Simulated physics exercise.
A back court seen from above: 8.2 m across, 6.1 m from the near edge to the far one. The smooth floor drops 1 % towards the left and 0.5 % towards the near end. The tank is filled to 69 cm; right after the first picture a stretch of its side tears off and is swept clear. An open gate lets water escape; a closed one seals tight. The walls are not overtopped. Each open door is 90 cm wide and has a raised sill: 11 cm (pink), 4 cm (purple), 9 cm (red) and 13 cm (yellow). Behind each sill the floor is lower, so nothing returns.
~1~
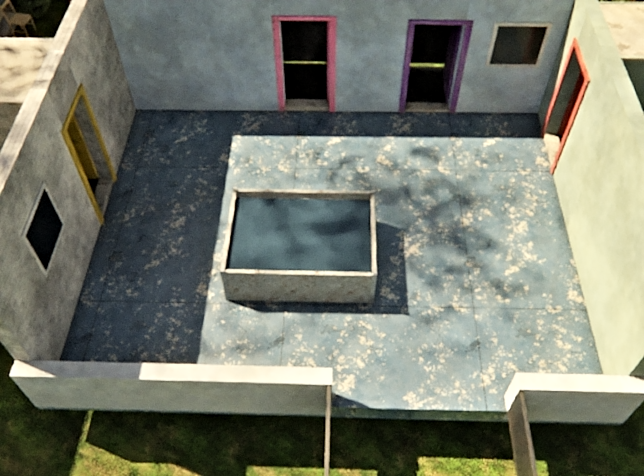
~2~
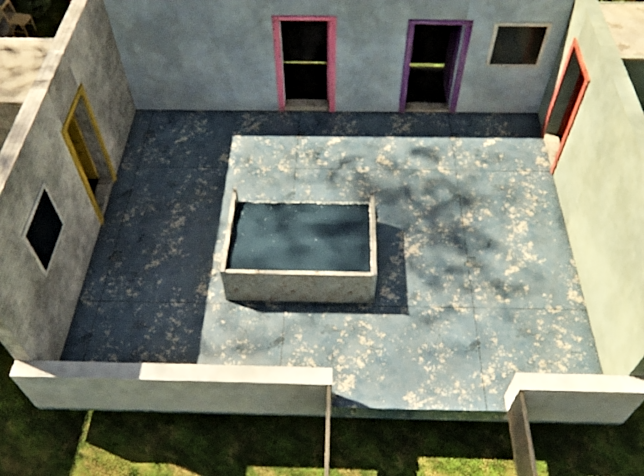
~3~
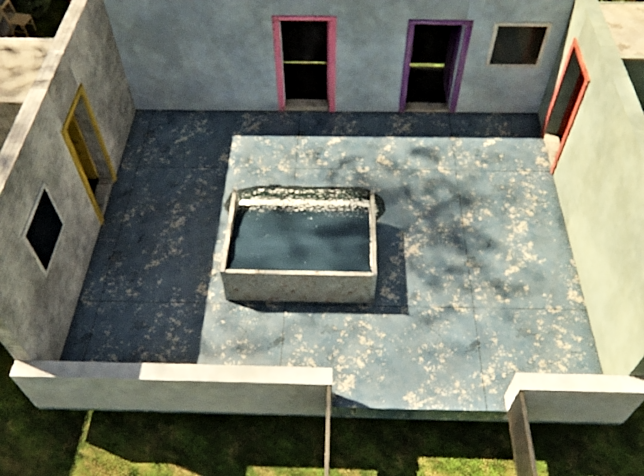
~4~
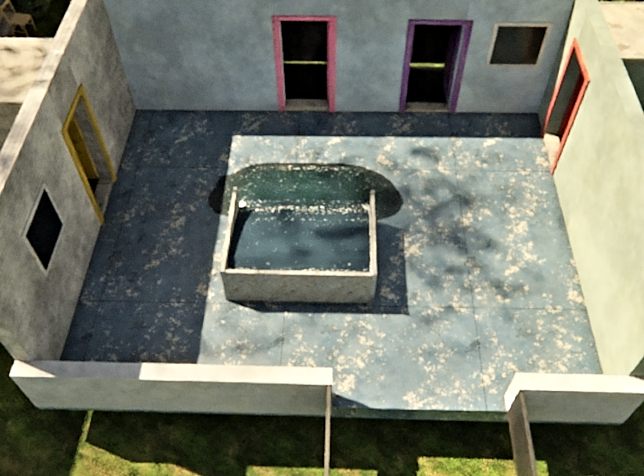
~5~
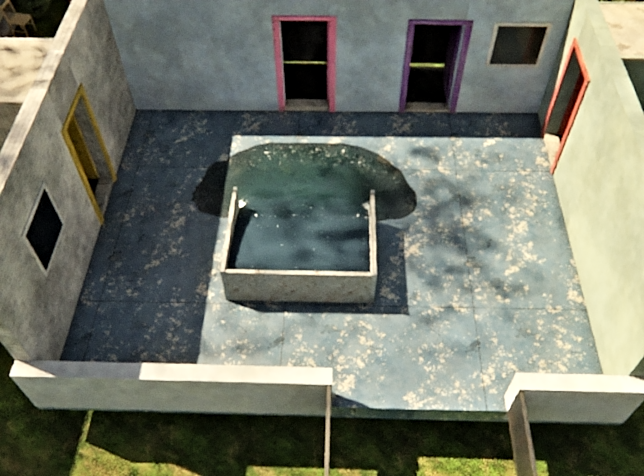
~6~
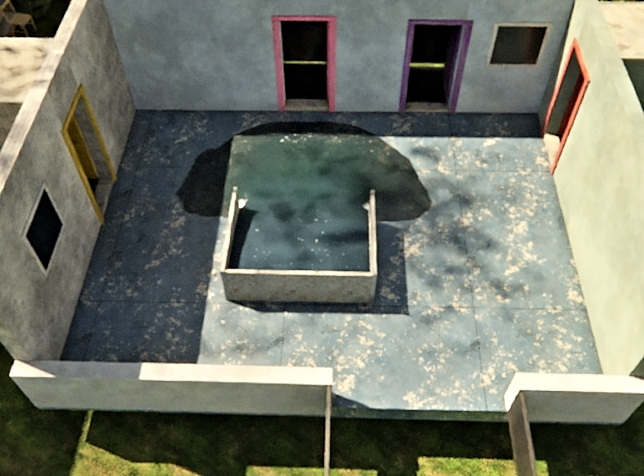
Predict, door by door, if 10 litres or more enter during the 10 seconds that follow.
The water let in: At the pink door it passes the limit; at the purple door it goes over the limit; at the red door it passes the limit; at the yellow door it keeps below the limit.
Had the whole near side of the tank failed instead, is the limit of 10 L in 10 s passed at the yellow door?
Then: Yellow below.
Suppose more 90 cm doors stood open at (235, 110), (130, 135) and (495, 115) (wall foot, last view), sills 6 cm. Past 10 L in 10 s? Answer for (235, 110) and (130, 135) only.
In that order: Above, past it.
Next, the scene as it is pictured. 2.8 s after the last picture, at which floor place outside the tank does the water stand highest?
Near (136, 114).
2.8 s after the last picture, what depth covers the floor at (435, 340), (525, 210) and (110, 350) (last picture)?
About 0, 0 and 0 cm.
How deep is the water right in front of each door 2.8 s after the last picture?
In cm: Pink 17, purple 8, red 14, yellow 7.
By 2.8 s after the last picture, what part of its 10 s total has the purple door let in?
Some 80 per cent by then.
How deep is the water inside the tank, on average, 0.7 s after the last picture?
Roughly 28 cm on average.
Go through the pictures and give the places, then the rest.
In the first frame, still water, 69 cm deep, in the tank at (301, 233).
In the second frame, water pours out on the tank's far side and has run 1.2 m, to a hidden place; typically 9 cm deep outside, 69 cm at the tank's back.
In the third frame, the front is at (231, 203), 1.4 m from the gap on the tank's far side; 1.7 m2 of floor is under water; 69 cm left at the back of the tank.
In the fourth frame, water pours out on the tank's far side and has run 1.8 m, to (224, 181); typically 11 cm deep outside, 61 cm at the tank's back.
In the fifth frame, the front is at (214, 169), 2.2 m from the gap on the tank's far side; 5.6 m2 of floor is under water; 58 cm left at the back of the tank.
In the sixth frame, the front is at (263, 128), 2.6 m from the gap on the tank's far side; 8.0 m2 of floor is under water; 56 cm left at the back of the tank.
Then, 0.7 s after the last picture water covers 30 % of the floor and is deepest (34 cm) near (339, 116); pink door 31 cm at the sill, 85 L in, purple door not reached, red door not reached, yellow door not reached.
Then, 1.5 s after the last picture water covers 35 % of the floor and is deepest (39 cm) near (136, 114); pink door 33 cm at the sill, 232 L in, purple door 13 cm at the sill, 21 L in, red door not reached, yellow door not reached.
Then, 2.8 s after the last picture water covers 40 % of the floor and is deepest (26 cm) near (136, 114); pink door 17 cm at the sill, 327 L in, purple door 8 cm at the sill, 53 L in, red door 14 cm at the sill, 2 L in, yellow door 7 cm at the sill, 0 L in.
Then, 5.3 s after the last picture water covers 75 % of the floor and is deepest (16 cm) near (56, 374); pink door 6 cm at the sill, 338 L in, purple door 4 cm at the sill, 64 L in, red door 8 cm at the sill, 20 L in, yellow door 10 cm at the sill, 0 L in.
Then, 9.3 s after the last picture water covers 95 % of the floor and is deepest (13 cm) near (53, 385); pink door 3 cm at the sill, 338 L in, purple door 3 cm at the sill, 65 L in, red door 2 cm at the sill, 21 L in, yellow door 7 cm at the sill, 0 L in.
